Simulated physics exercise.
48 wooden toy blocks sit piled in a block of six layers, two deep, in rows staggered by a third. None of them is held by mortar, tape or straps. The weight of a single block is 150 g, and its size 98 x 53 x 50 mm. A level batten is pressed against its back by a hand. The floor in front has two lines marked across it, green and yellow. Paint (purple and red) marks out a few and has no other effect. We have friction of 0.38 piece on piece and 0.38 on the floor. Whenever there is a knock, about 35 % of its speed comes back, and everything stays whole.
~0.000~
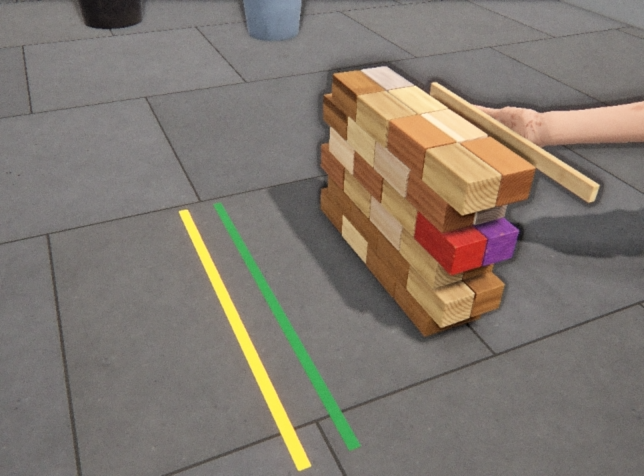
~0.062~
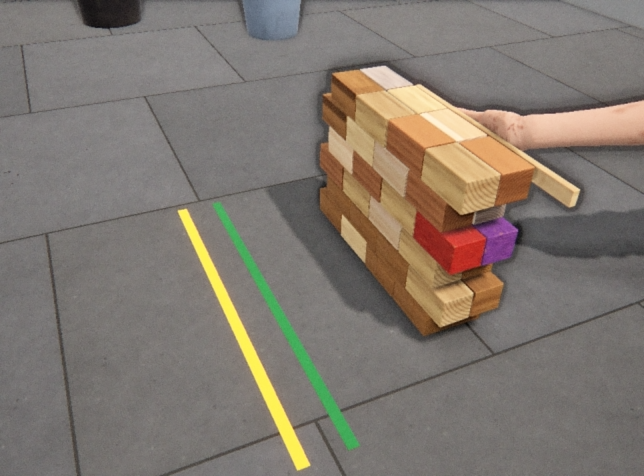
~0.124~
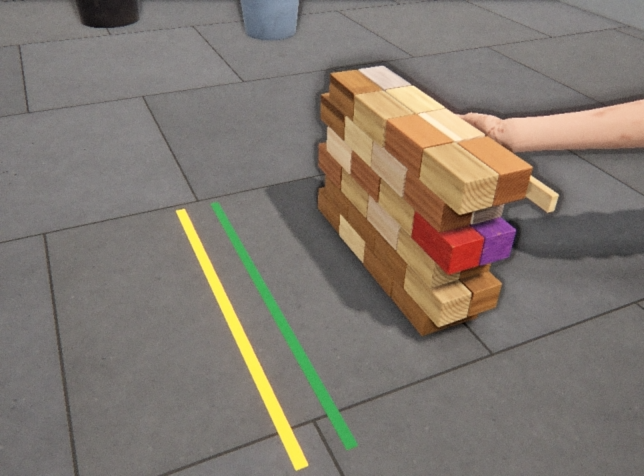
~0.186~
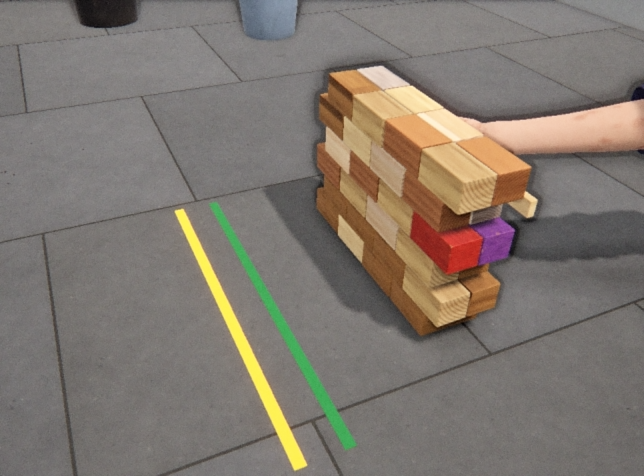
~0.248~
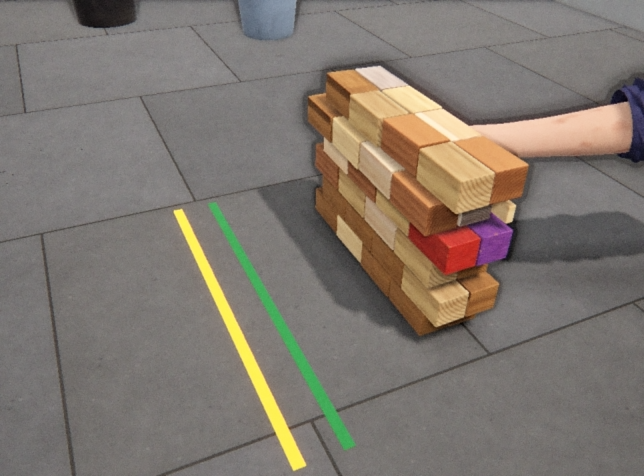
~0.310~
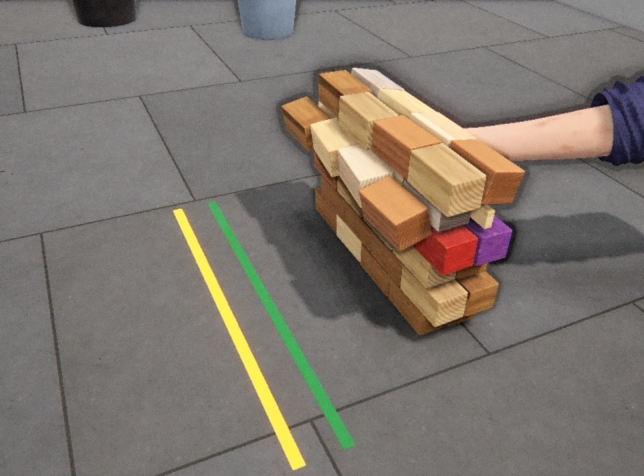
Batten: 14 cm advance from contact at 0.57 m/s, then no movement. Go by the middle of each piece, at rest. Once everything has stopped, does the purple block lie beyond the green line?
I expect it to not get to the line.
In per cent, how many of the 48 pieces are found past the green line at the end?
Close to 25 per cent of them.
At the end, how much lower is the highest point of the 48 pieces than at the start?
10 cm.
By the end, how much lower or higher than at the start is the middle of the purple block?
It ends some 0 cm lower.
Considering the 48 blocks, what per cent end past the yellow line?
Around 20 %.
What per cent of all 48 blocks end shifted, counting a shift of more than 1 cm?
I get 50 %.
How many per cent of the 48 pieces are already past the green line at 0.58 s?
By that time it is 10 percent.
After 0.42 s, none of the 48 blocks past the green line, 31 disturbed; purple block unmoved; red block 8° from how it stood.
After 0.58 s, 4 of the 48 blocks past the green line; purple block 5 mm from its place; red block 34° from how it stood.
After 0.80 s, 12 of the 48 blocks past the green line; purple block 5 mm from its place; red block 32° from how it stood, 12 cm lower.
In the end (1.7 s), 13 of the 48 blocks past the green line; purple block 5 mm from its place; red block 15 cm lower. From the last view, middles, purple block near (475, 231), red block near (289, 368).
